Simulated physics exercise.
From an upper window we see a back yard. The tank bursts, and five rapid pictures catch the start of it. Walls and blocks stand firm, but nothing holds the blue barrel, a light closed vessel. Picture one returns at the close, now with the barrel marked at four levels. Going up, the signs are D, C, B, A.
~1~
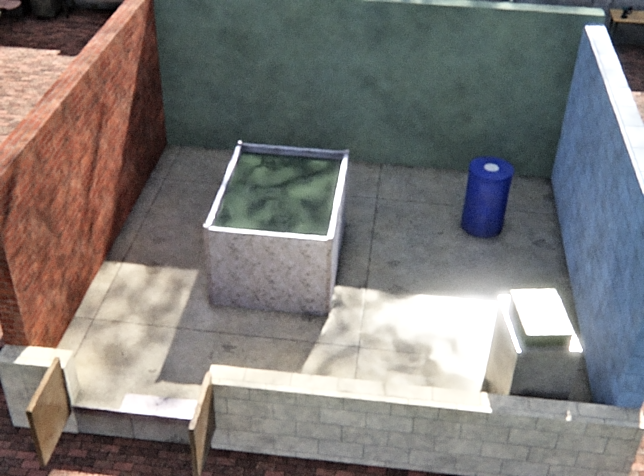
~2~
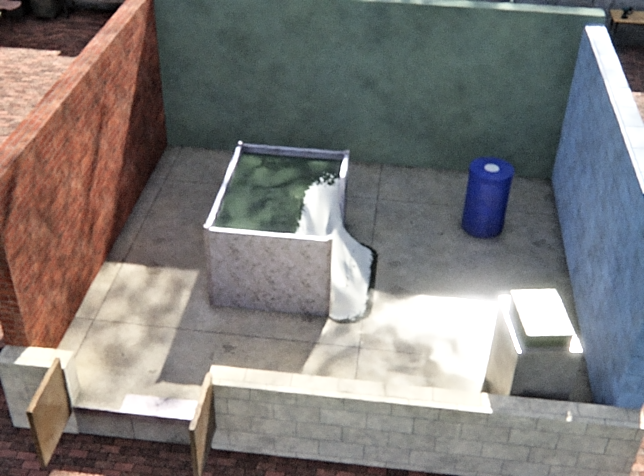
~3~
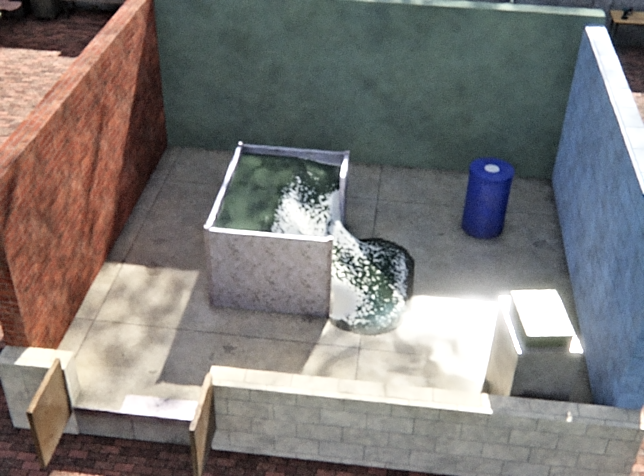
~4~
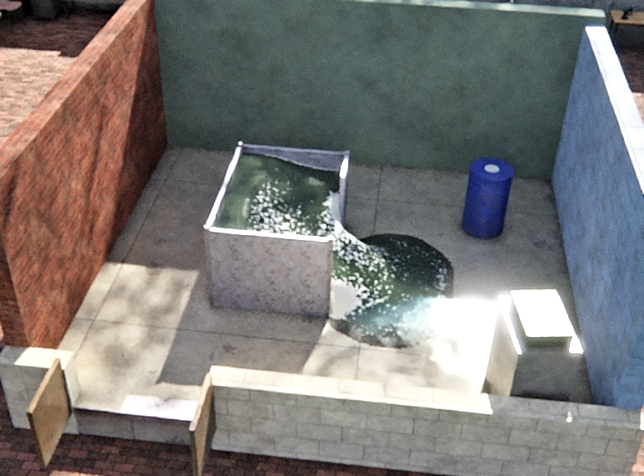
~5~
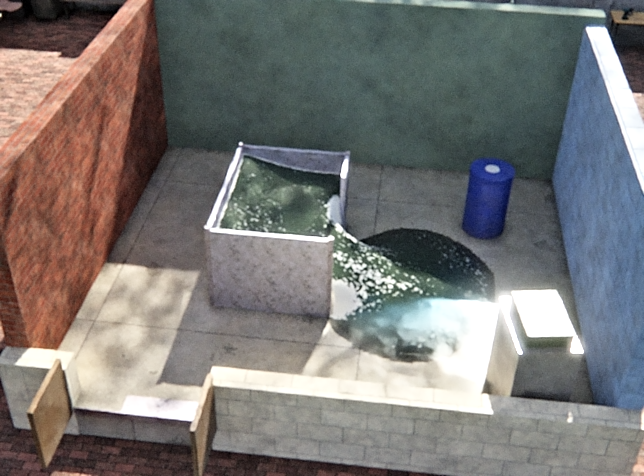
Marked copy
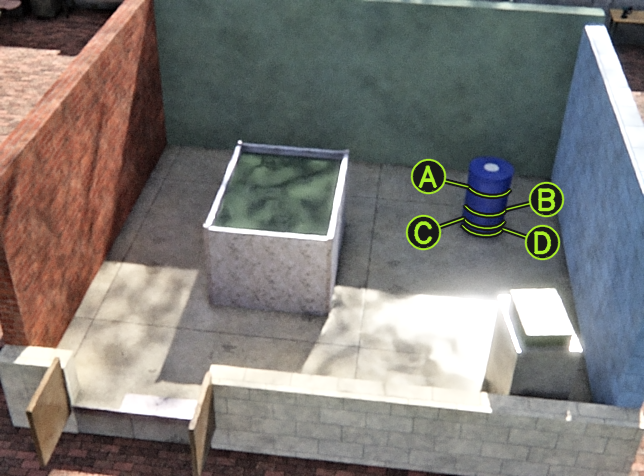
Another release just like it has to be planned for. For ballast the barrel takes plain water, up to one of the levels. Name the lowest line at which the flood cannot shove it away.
The answer is mark B.
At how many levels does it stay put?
Two.
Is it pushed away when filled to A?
No, not at all.
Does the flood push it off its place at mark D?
Yes, it does.
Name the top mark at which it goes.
C.
On the marked copy, A at (489, 196); B at (486, 215); C at (484, 228); D at (483, 235); from the bottom up D, C, B, A.
Choosing A, it does not move.
Choosing B, it does not move.
Choosing C, it is pushed about its own width away.
Choosing D, it is pushed about 8 times its own width away.
